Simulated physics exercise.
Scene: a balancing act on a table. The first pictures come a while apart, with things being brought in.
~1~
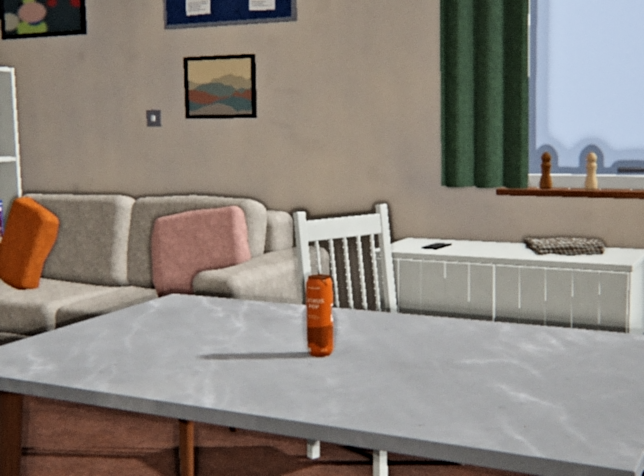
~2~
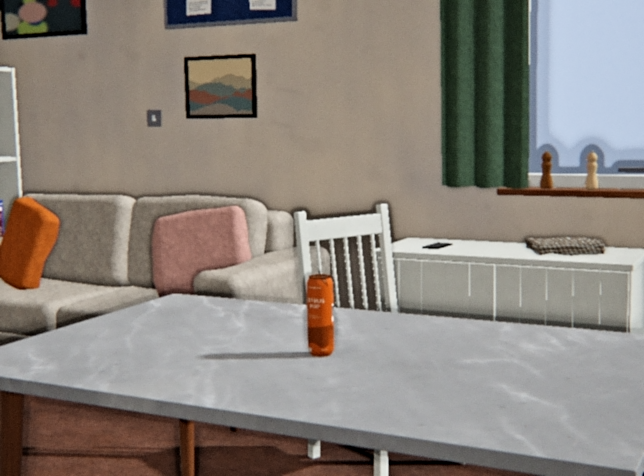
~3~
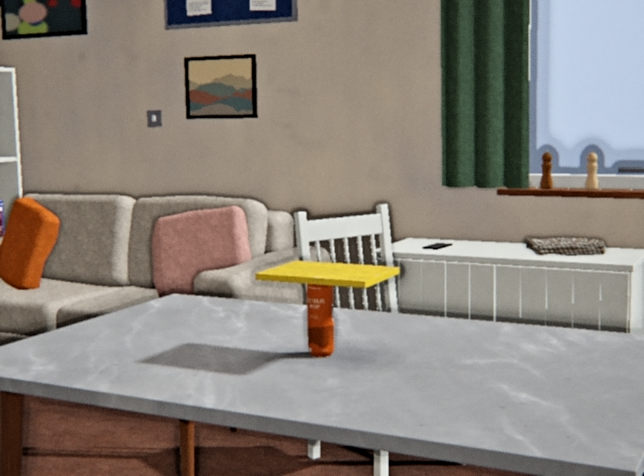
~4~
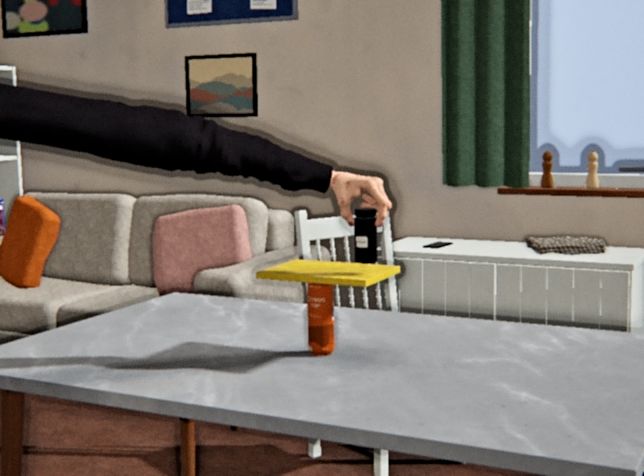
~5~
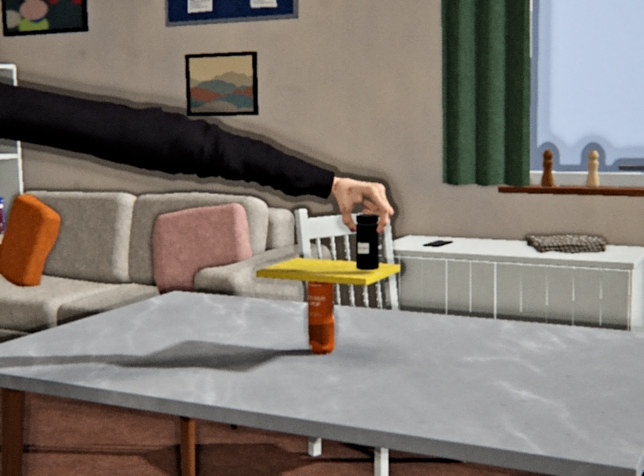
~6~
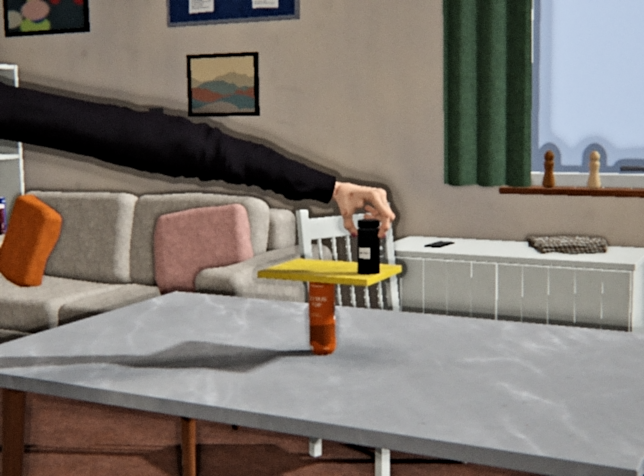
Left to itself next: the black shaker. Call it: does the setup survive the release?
It gives way.
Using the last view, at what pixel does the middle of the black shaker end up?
At about (400, 357).
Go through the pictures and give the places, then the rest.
The last thing is not in view yet, in the first picture.
The last thing is not in view yet, in the second picture.
The last thing is not in view yet; yellow board (328, 273), in the third picture.
Still above its spot; black shaker (366, 235); yellow board (329, 272), in the fourth picture.
Still above its spot; black shaker (367, 242); yellow board (329, 271), in the fifth picture.
In place under the hand; black shaker (369, 247); yellow board (330, 271), in the sixth picture.
Then, 0.40 s after the last picture, black shaker now fallen; yellow board tipped 51° from how it was.
Then, 0.80 s after the last picture, yellow board now fallen.
Then, 1.20 s after the last picture, orange can now fallen.
By the end, fallen, black shaker, yellow board and orange can. Seen from the same camera at the end, black shaker near (400, 357). The stack gives way.
